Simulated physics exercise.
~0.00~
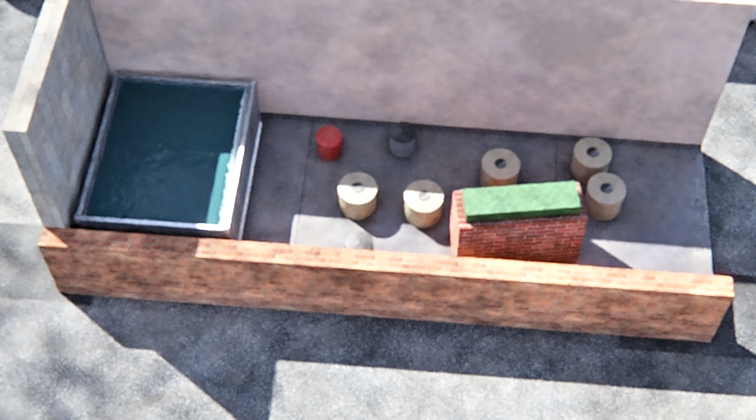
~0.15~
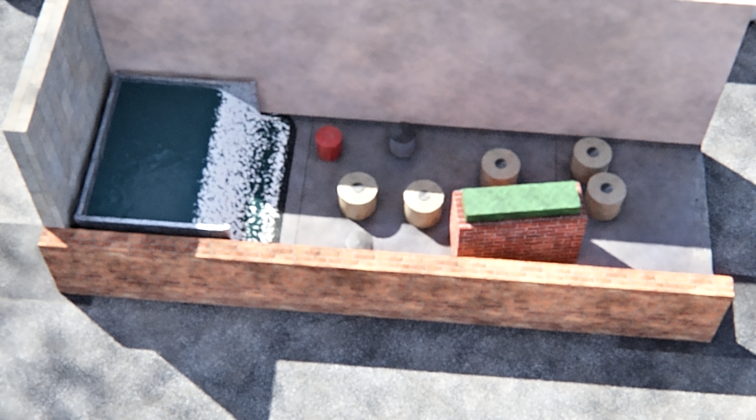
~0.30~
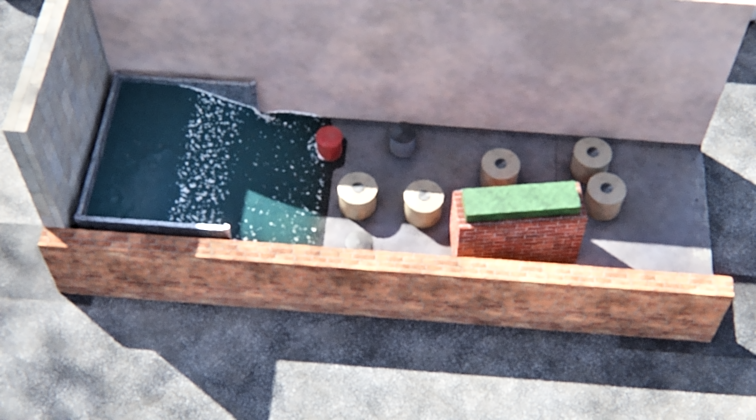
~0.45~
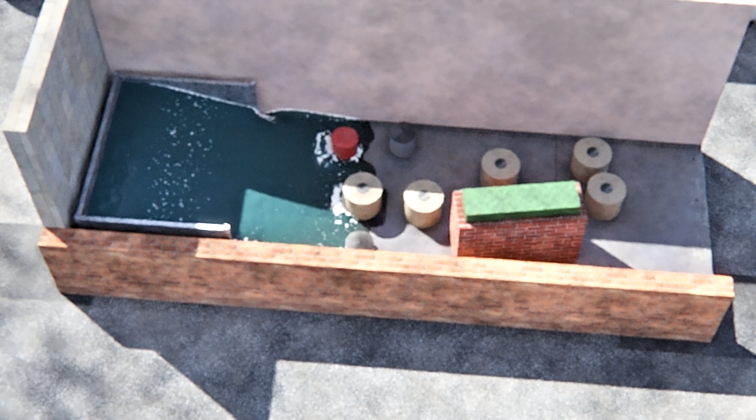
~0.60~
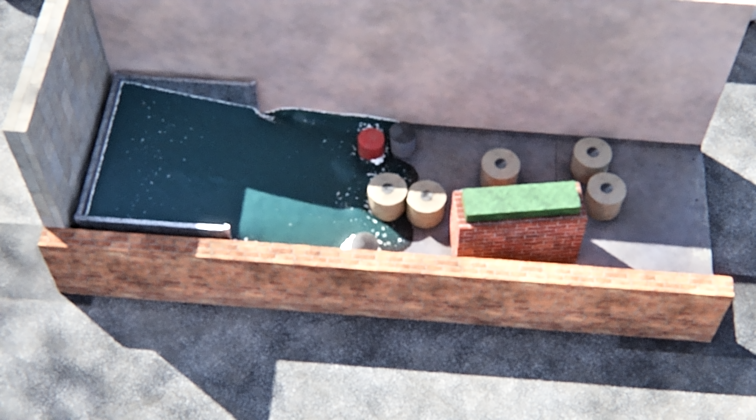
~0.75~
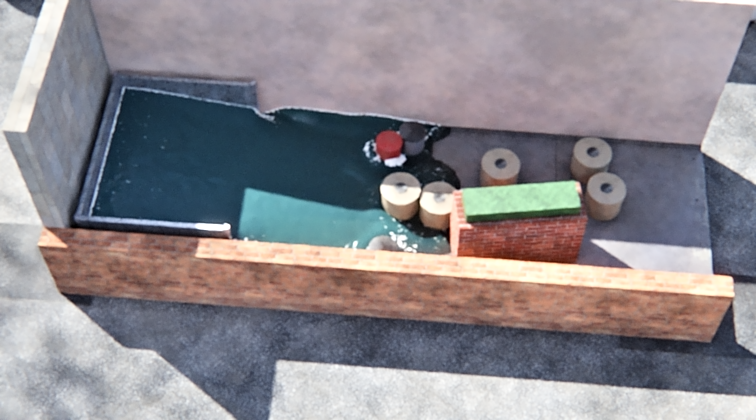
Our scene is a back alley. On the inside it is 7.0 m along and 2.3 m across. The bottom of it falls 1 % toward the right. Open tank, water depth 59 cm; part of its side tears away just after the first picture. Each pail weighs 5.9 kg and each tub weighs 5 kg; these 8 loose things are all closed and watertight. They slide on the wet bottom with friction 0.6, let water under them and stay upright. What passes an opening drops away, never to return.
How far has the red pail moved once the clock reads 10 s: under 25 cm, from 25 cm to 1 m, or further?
The red pail has travelled far.
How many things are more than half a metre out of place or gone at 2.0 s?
I count 8 of them.
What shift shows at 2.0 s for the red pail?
I'd guess some 350 cm by then.
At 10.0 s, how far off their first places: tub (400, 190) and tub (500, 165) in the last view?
Taking them in the order asked, one is gone out, then the other is gone out.
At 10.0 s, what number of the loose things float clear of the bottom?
At that instant the tally stands at 0.
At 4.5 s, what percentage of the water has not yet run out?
Somewhere near 56 percent, give or take.
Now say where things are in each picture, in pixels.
In the first frame, the red pail at (328, 136), on the bottom; 3.1 m2 under water; 0 of 8 have shifted.
In the second frame, the red pail at (328, 136), on the bottom; water covers 4.1 m2; 0 of 8 have shifted.
In the third frame, the red pail at (329, 136) rests on the ground; 5.3 m2 under water; 0 of 8 have shifted.
In the fourth frame, the red pail at (344, 137), on the bottom, 19 cm from its start; 6.1 m2 under water; 2 of 8 have shifted.
In the fifth frame, the red pail at (371, 139) rests on the ground, 51 cm from its start; 7.1 m2 under water; 3 of 8 have shifted.
In the sixth frame, the red pail at (389, 141), on the bottom, 73 cm from its start; water covers 8.0 m2; 5 of 8 have shifted.
After 2.0 s the red pail is near (617, 170), 3.4 m from its start, afloat; 0 of 8 are out; 6 afloat.
After 4.5 s the red pail has gone out; 7 of 8 are out; 0 afloat.
After 7.0 s the red pail has gone out; 7 of 8 are out; 0 afloat.
After 10.0 s the red pail has gone out; 7 of 8 are out; 0 afloat.
